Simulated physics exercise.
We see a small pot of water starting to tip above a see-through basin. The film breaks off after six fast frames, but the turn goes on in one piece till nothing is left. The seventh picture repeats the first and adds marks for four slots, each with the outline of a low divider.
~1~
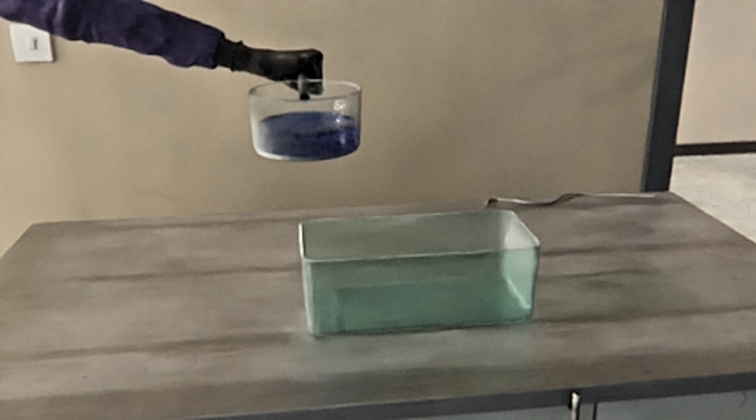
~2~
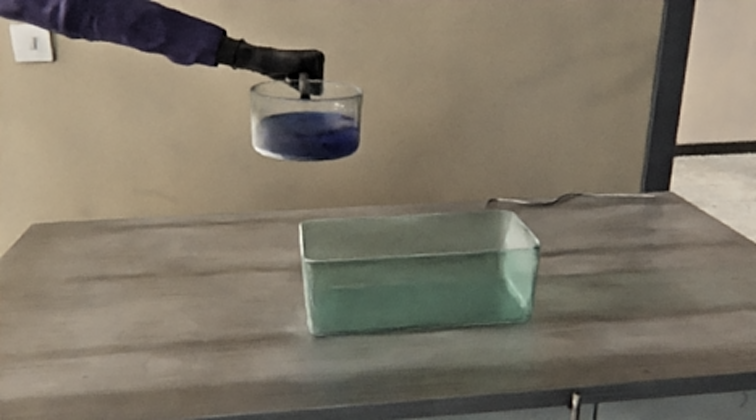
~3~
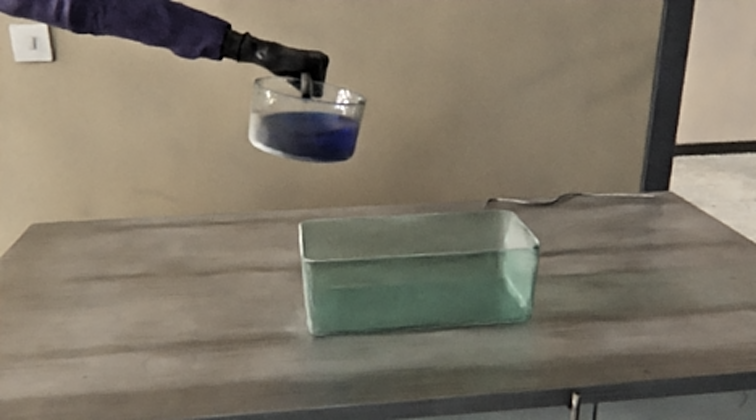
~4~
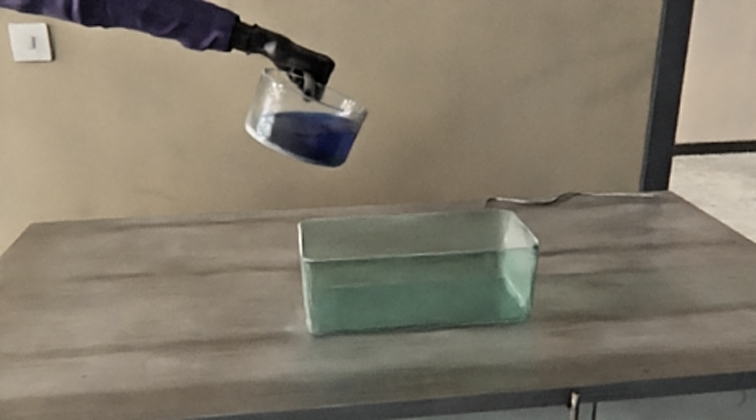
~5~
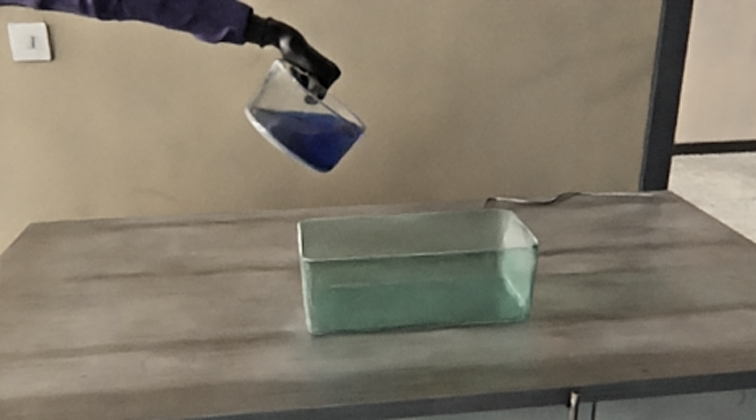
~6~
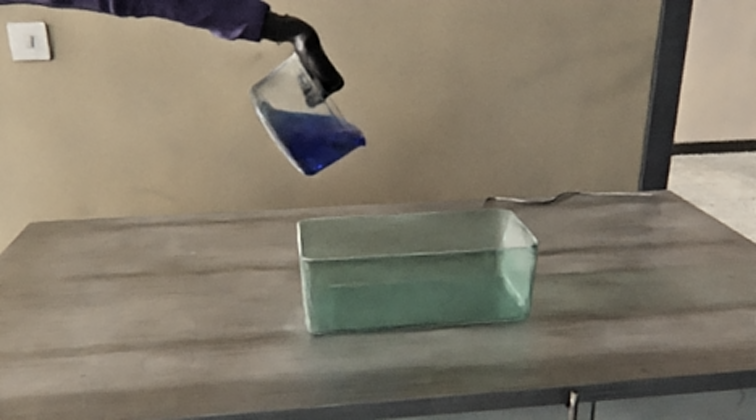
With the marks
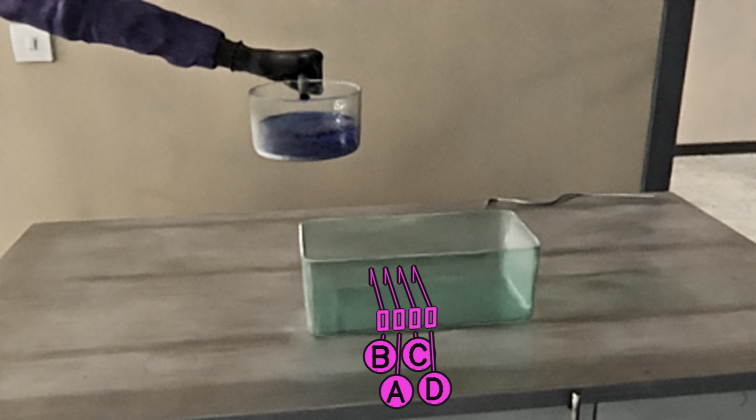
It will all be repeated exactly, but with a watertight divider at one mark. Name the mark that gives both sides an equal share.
It is A.
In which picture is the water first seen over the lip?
In picture 6.
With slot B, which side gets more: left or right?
The right side.
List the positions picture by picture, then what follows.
Upright, lip at (359, 87); basin from (308, 333) to (532, 317); nothing has left yet, in the first picture.
Tipped about 3°, lip at (360, 90); nothing has left yet, in the second picture.
Tipped about 11°, lip at (363, 98); nothing has left yet, in the third picture.
Tipped about 24°, lip at (365, 110); nothing has left yet, in the fourth picture.
Tipped about 40°, lip at (364, 126); nothing has left yet, in the fifth picture.
Tipped about 57°, lip at (358, 143); water is over the lip, down to (363, 143), in the sixth picture.
In magenta, A at (399, 334); B at (383, 335); C at (415, 333); D at (431, 331).
For slot A, about 48 % ends left of the wall and 48 % right of it; 4 % is lost outside.
For slot B, about 27 % ends left of the wall and 70 % right of it; 3 % is lost outside.
For slot C, about 67 % ends left of the wall and 24 % right of it; 9 % is lost outside.
For slot D, about 74 % ends left of the wall and 20 % right of it; 6 % is lost outside.
